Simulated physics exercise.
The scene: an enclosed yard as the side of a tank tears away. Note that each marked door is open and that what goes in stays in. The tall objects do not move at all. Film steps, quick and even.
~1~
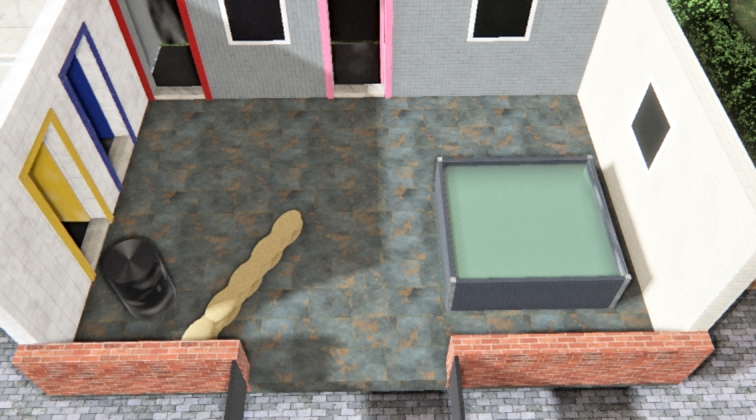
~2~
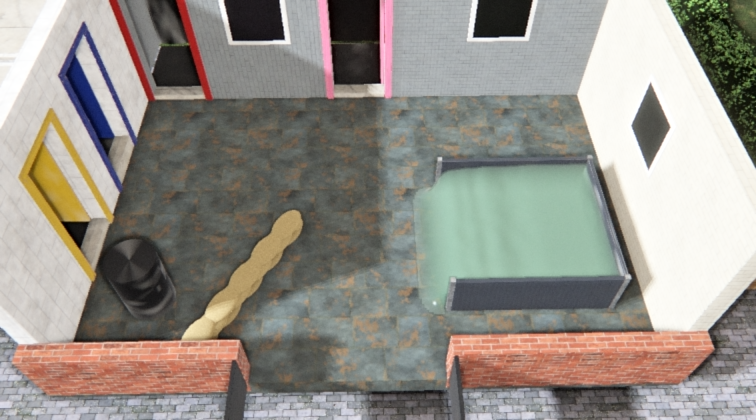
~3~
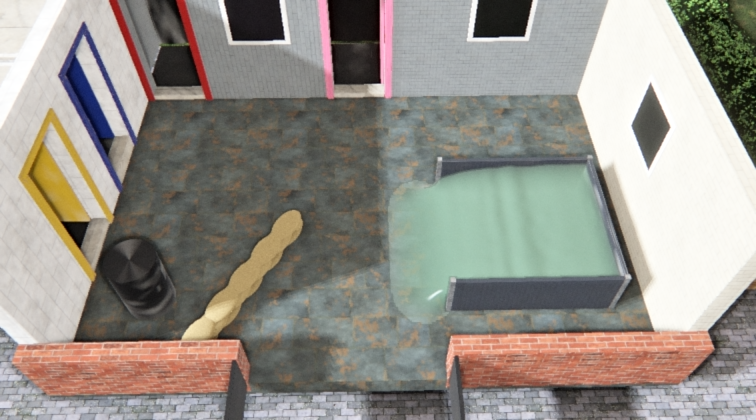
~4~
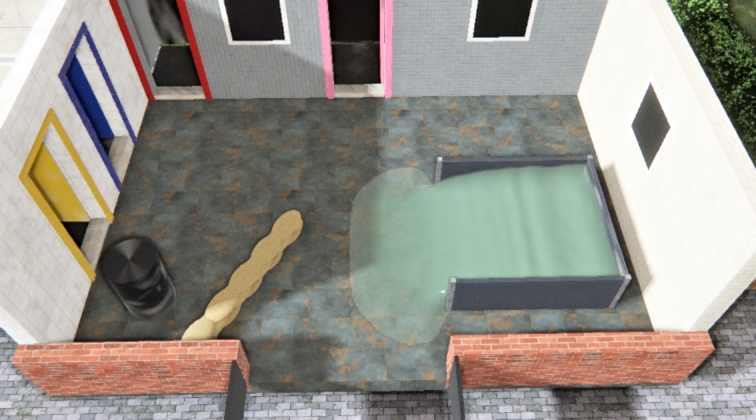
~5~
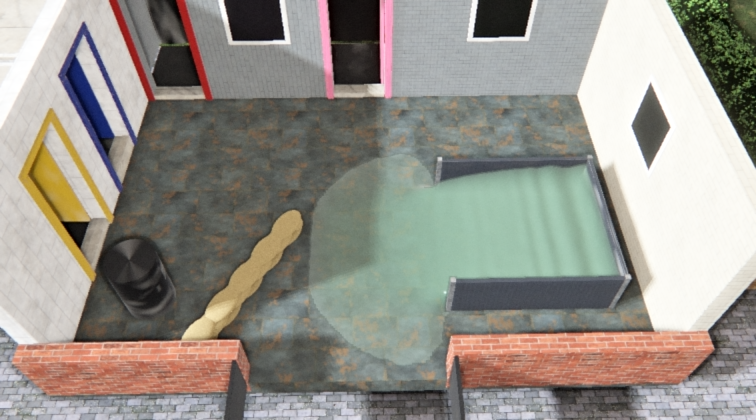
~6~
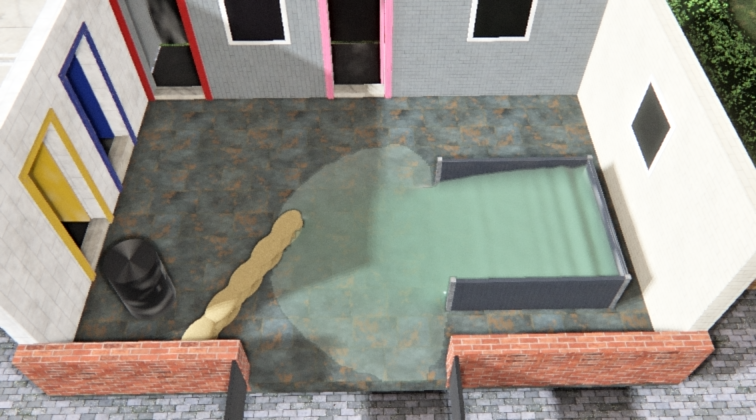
Pale green water pouring from the open left side of a tank, spreading leftward across a walled yard to a lumpy tan barrier.
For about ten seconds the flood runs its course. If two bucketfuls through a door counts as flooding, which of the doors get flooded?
The yellow door does not get flooded; the red door gets flooded; the pink door does not get flooded; the blue door does not get flooded.
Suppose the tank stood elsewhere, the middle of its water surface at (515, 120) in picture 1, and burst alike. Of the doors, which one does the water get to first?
It's the pink door.
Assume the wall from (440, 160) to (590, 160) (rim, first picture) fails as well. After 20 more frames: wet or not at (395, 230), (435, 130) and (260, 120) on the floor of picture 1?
Following the listed order, the three come out not reached, reached by the spill and reached by the spill.
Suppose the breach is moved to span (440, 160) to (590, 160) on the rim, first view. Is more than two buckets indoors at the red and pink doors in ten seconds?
The red door tops the limit and the pink door tops the limit.
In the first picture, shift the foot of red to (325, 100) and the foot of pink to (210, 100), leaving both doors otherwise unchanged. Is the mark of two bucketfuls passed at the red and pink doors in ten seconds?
Note: Red door does not reach the limit, pink door beats the limit.
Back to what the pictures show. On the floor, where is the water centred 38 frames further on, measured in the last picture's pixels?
That comes out near (302, 212).
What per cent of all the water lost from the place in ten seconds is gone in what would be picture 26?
Close to 40 out of every hundred.
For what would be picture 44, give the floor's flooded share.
70 %, roughly.
A moment on, water covers 40 % of the floor; the yellow door not reached, the red door not reached, the pink door not reached, the blue door not reached.
Next, water covers 60 % of the floor; the yellow door not reached, the red door not reached, the pink door wet at the sill, nothing in, the blue door wet at the sill, nothing in.
Then, water covers 60 % of the floor; the yellow door wet at the sill, nothing in, the red door over two buckets in, the pink door wet at the sill, nothing in, the blue door wet at the sill, nothing in.
Later, water covers 70 % of the floor; the yellow door wet at the sill, nothing in, the red door far over two buckets in, the pink door wet at the sill, nothing in, the blue door wet at the sill, nothing in.
In the end, water covers 85 % of the floor; the yellow door wet at the sill, nothing in, the red door far over two buckets in, the pink door wet at the sill, nothing in, the blue door wet at the sill, nothing in.
